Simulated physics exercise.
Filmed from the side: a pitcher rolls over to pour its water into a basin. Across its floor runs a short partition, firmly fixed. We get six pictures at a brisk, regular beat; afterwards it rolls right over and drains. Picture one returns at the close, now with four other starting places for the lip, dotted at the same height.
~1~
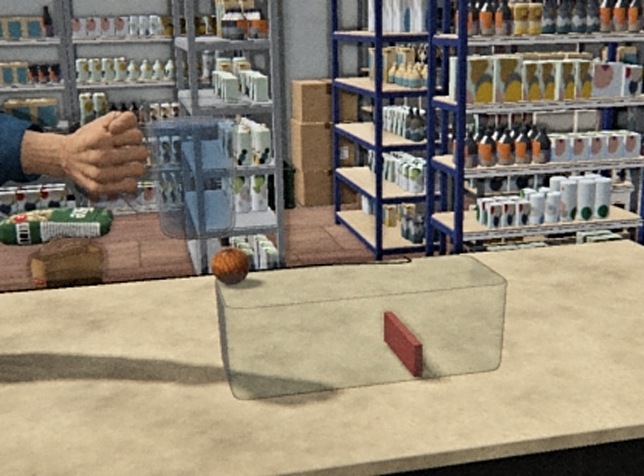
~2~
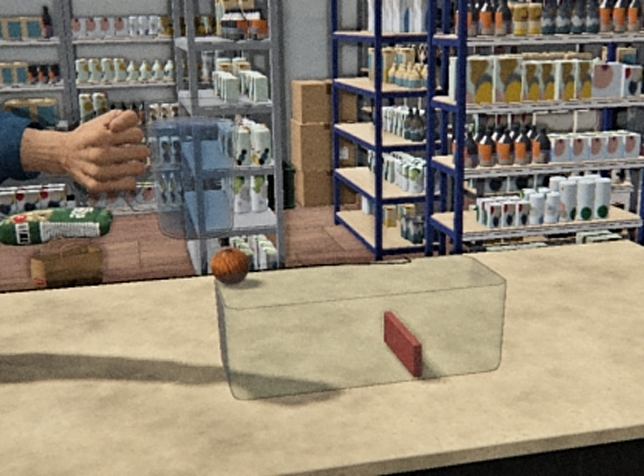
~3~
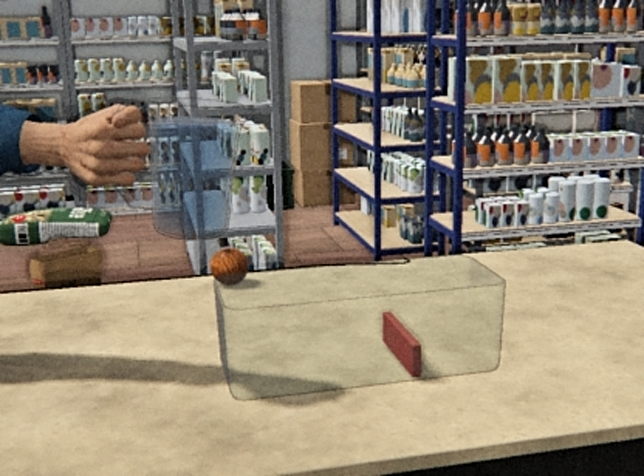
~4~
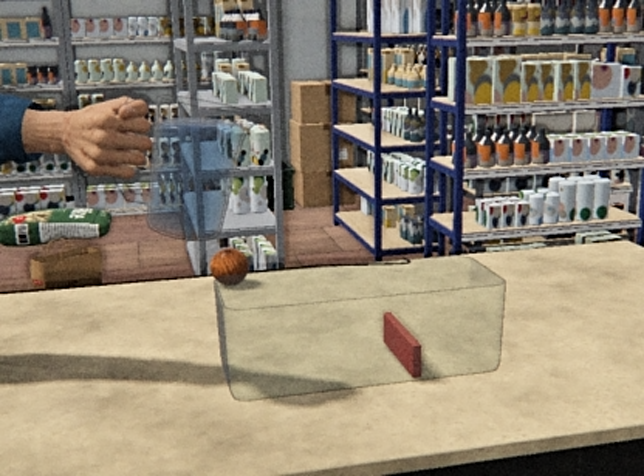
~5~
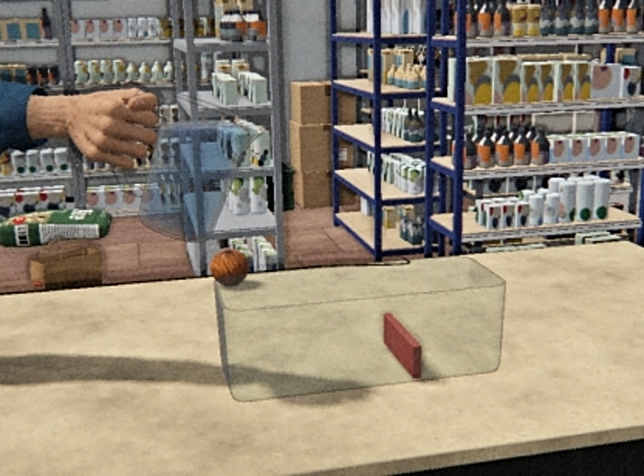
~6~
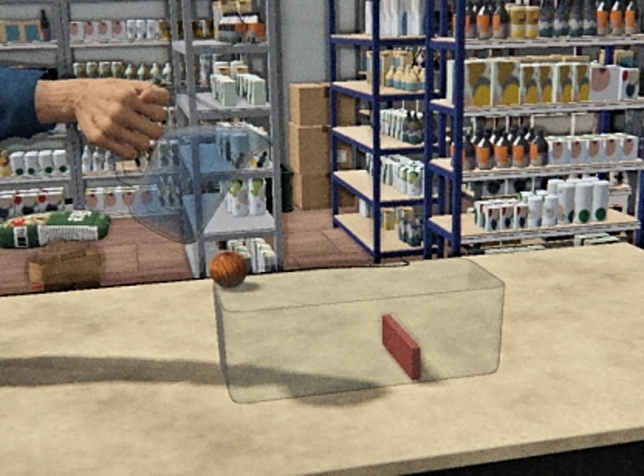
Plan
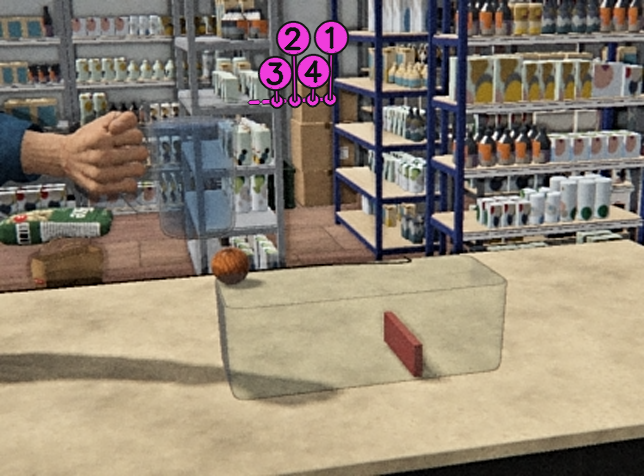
Clear pitcher gripped by a hand tilting gradually to the right above a transparent basin with a short red partition inside.
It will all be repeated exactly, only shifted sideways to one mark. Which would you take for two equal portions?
Best: 1.
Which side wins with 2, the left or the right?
The left one.
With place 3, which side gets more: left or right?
The left one.
In magenta, 1 at (330, 99); 2 at (294, 100); 3 at (277, 101); 4 at (312, 99).
With 1, about 49 % ends left of the wall and 50 % right of it.
With 2, about 92 % ends left of the wall and 4 % right of it; 3 % is lost outside.
With 3, about 90 % ends left of the wall and 9 % right of it.
With 4, about 82 % ends left of the wall and 13 % right of it; 5 % is lost outside.
